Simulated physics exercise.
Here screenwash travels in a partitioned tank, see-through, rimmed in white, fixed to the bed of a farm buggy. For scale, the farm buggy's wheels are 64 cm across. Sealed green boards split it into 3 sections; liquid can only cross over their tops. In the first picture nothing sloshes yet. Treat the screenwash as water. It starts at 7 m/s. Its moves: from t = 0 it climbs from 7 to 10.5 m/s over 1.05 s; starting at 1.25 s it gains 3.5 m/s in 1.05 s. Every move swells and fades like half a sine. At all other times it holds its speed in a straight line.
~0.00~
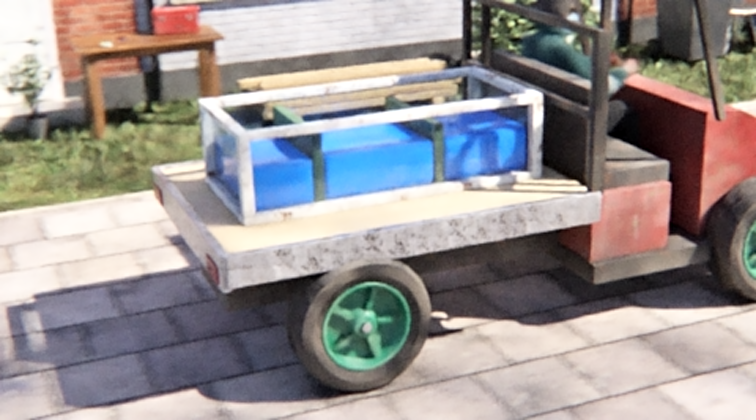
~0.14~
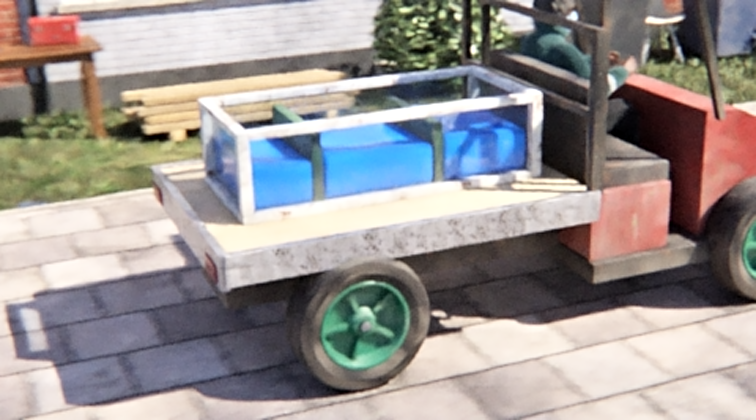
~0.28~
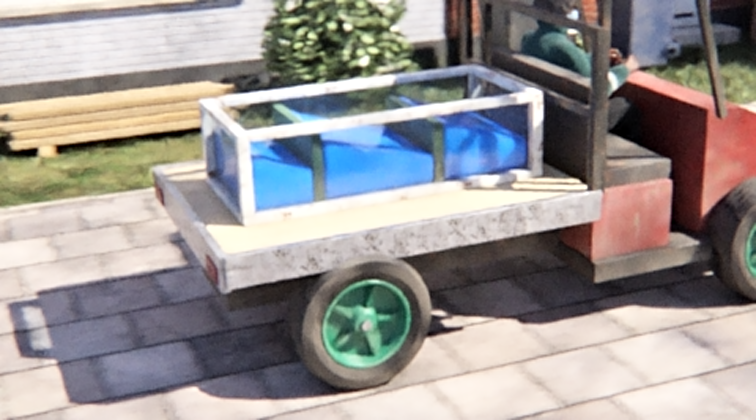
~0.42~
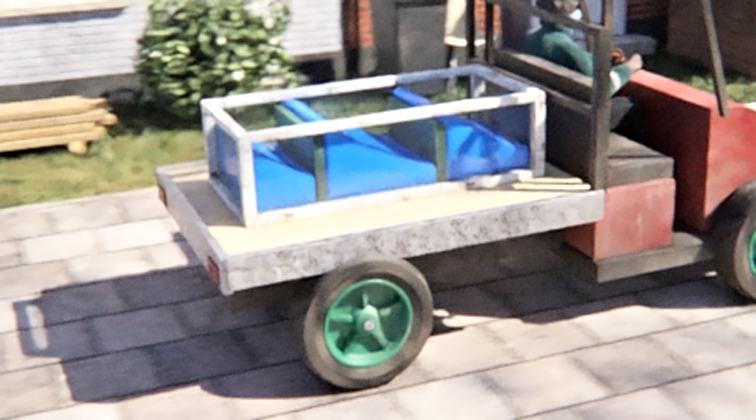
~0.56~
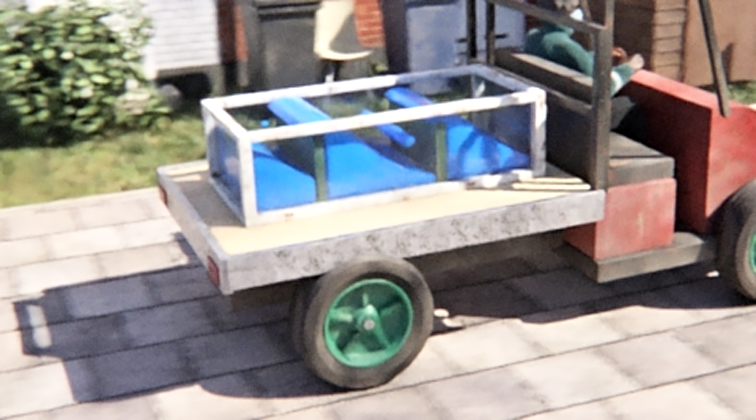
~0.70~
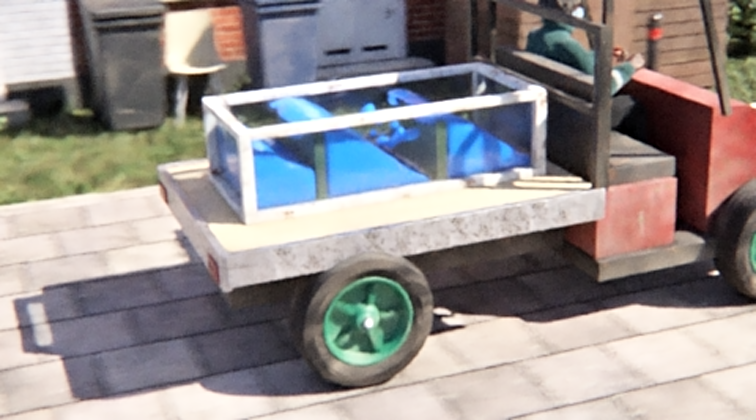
Blue liquid in a white-rimmed, divided tank begins sloshing as the farm buggy drives right.
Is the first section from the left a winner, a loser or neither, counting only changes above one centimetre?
Its level is up at the end.
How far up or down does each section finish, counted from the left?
From the left: 10 up, 2 down, 5 down.
Then, 1.30 s in, the mean depths from the left are 26, 21, 19 cm.
Then, 2.00 s in, the mean depths from the left are 33, 19, 16 cm.
Then, 2.80 s in, the mean depths from the left are 33, 18, 16 cm; 1 per cent is out, over the back.
Then, 5.28 s in, the mean depths from the left are 31, 20, 16 cm; 1 per cent is out, over the back.
